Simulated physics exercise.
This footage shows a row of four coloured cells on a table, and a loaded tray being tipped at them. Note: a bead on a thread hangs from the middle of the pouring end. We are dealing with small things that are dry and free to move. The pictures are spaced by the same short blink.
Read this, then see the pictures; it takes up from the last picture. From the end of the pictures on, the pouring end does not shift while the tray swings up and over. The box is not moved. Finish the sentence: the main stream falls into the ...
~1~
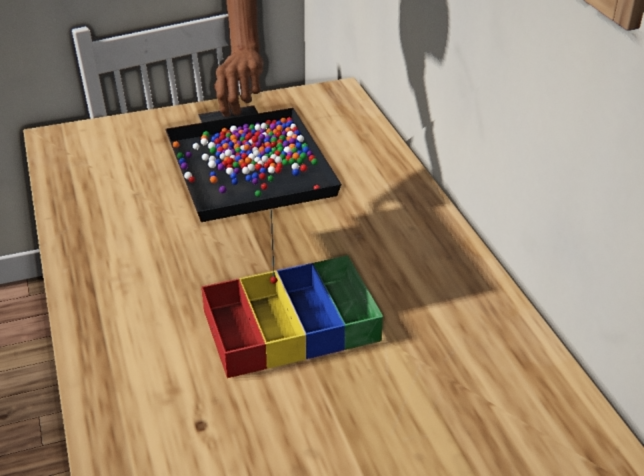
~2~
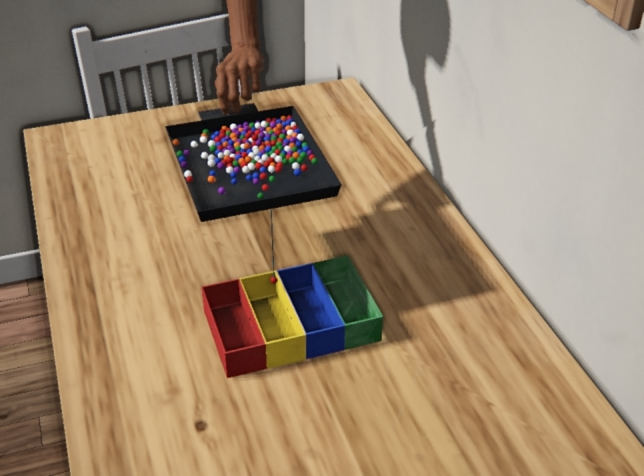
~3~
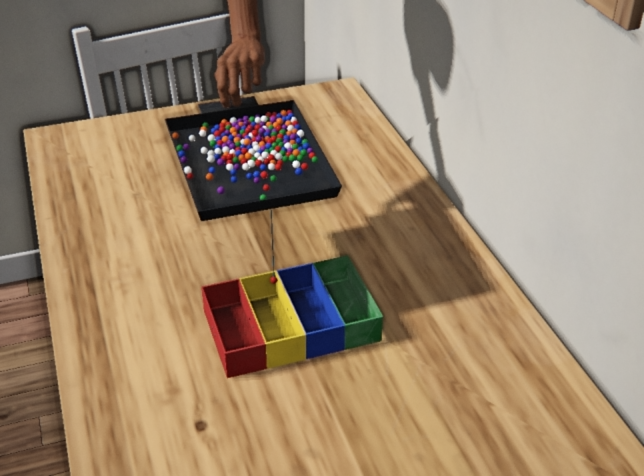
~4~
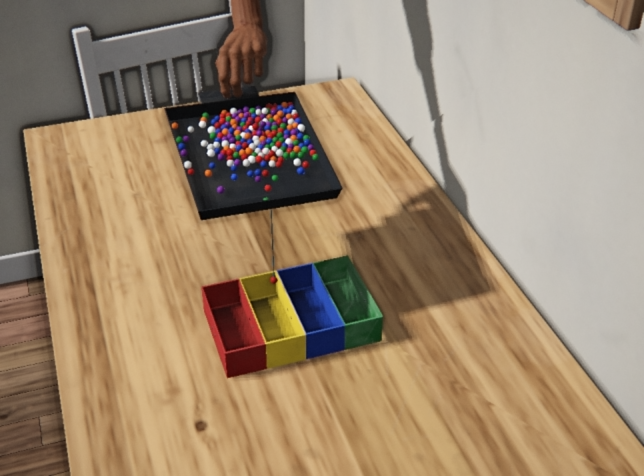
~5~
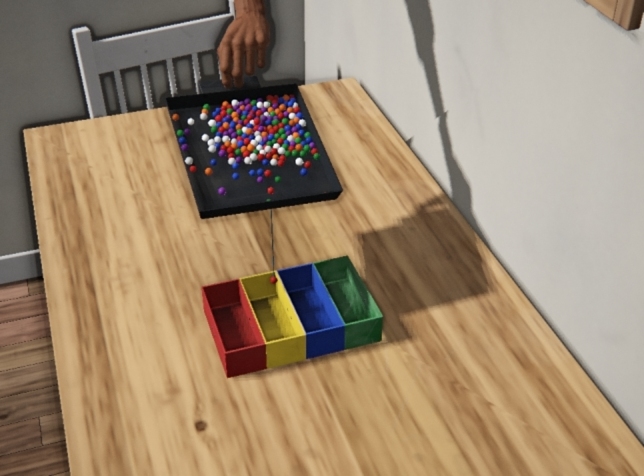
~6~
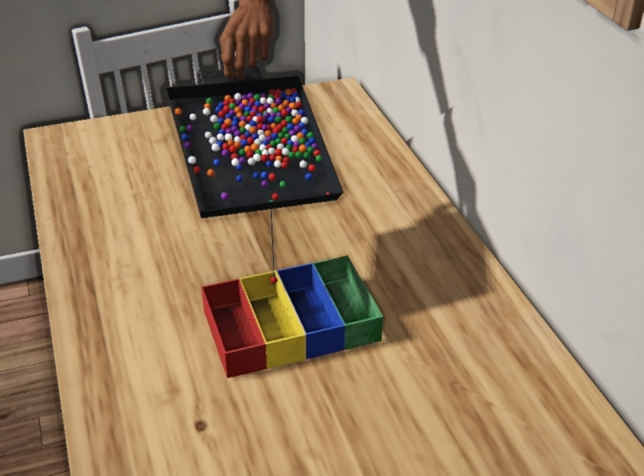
... Green cell.
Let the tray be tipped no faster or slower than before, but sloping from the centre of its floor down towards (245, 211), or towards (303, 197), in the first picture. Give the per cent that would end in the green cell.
Respectively 0 and 80 in a hundred.
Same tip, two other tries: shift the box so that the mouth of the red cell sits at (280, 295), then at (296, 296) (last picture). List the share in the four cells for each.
About 80 in a hundred, then about 80 in a hundred.
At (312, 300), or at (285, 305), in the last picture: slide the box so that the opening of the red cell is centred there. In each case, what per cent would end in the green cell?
The first position comes out at 0 per cent, the other at 0 per cent.
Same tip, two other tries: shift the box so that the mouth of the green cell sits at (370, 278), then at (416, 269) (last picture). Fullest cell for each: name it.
The first time it is the blue cell; the second time it is that yellow cell.
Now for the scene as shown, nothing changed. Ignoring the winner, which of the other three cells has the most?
Next after the leader comes that blue cell.
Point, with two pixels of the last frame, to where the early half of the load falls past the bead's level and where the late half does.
Early half: (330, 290); late half: (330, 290).
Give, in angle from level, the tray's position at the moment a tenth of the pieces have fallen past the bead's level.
About 65 degrees.
Shortly afterwards, tray tipped steeply; the bulk on the tray; only a few in the blue cell; only a few in the green cell; only a few in the yellow cell; a little falling or outside the box.
Next, tray tipped right over; near a quarter on the tray; near a quarter in the green cell; near a quarter in the blue cell; a little in the yellow cell; only a few in the red cell; near a third falling or outside the box.
Some moments later, tray tipped past a quarter turn; near half in the green cell; near a quarter in the blue cell; a little in the yellow cell; only a few in the red cell; a little falling or outside the box.
In the end, tray tipped past a quarter turn; near half in the green cell; near a quarter in the blue cell; a little in the yellow cell; only a few in the red cell; a little outside the box.
